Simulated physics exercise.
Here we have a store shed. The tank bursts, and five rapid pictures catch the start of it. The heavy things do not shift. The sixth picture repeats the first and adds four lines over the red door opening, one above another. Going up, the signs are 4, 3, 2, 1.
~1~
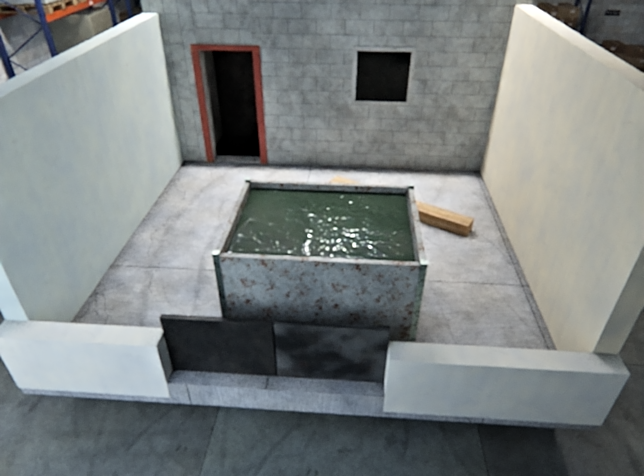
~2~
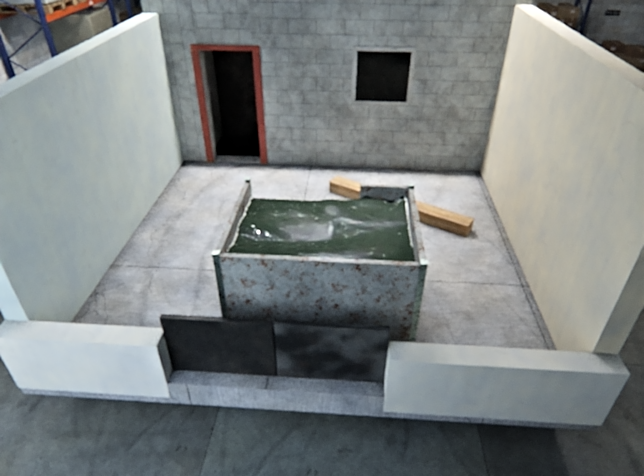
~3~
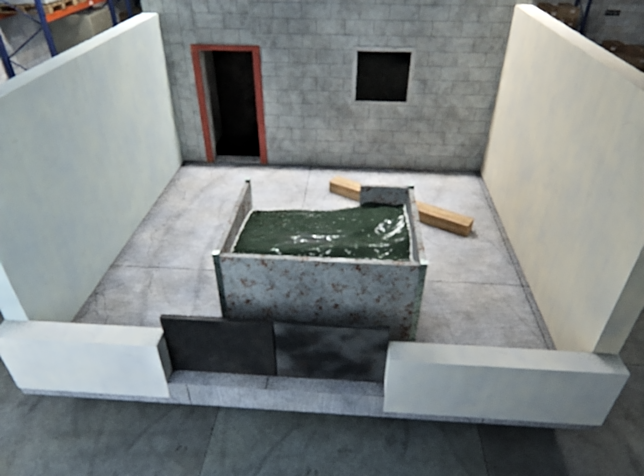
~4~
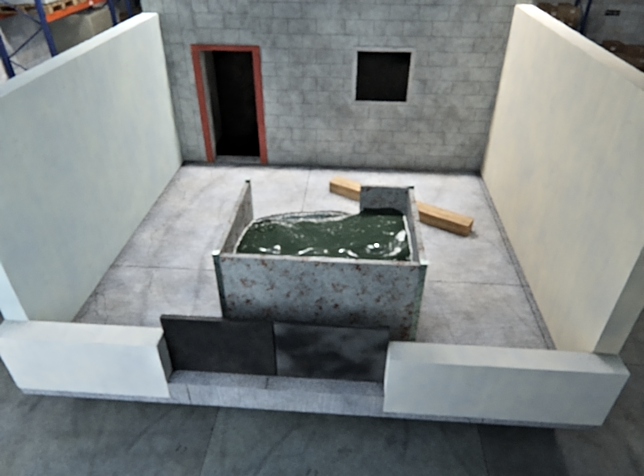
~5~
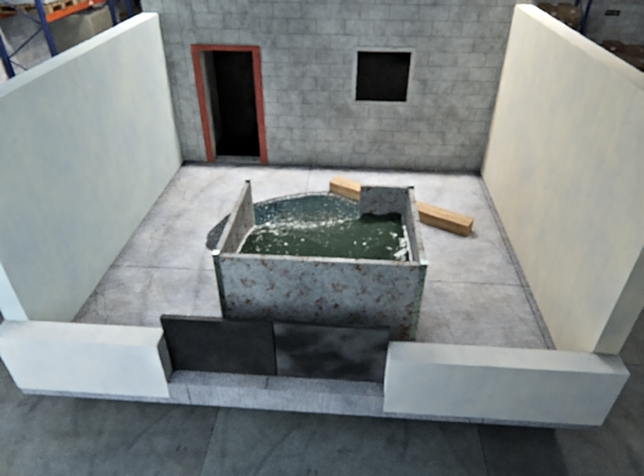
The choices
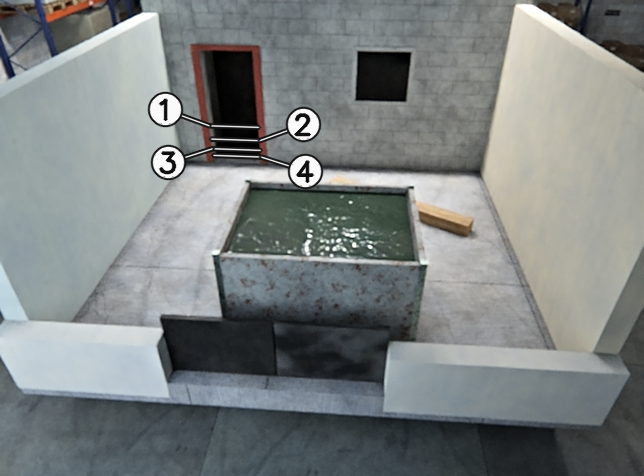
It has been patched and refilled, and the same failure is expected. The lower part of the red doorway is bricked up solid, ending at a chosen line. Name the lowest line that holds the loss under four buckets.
Go for 2.
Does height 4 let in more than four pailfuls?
Yes, that goes wrong.
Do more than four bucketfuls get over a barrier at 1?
No, not at all.
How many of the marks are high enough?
Two of them.
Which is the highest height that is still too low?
Here it is height 3.
In white, 1 at (234, 126); 2 at (235, 139); 3 at (236, 149); 4 at (237, 156); from the bottom up 4, 3, 2, 1.
Choosing 1, nothing gets over.
Choosing 2, a splash gets over, under a bucket.
Choosing 3, about 9 bucketfuls get in.
Choosing 4, dozens of bucketfuls pour in.
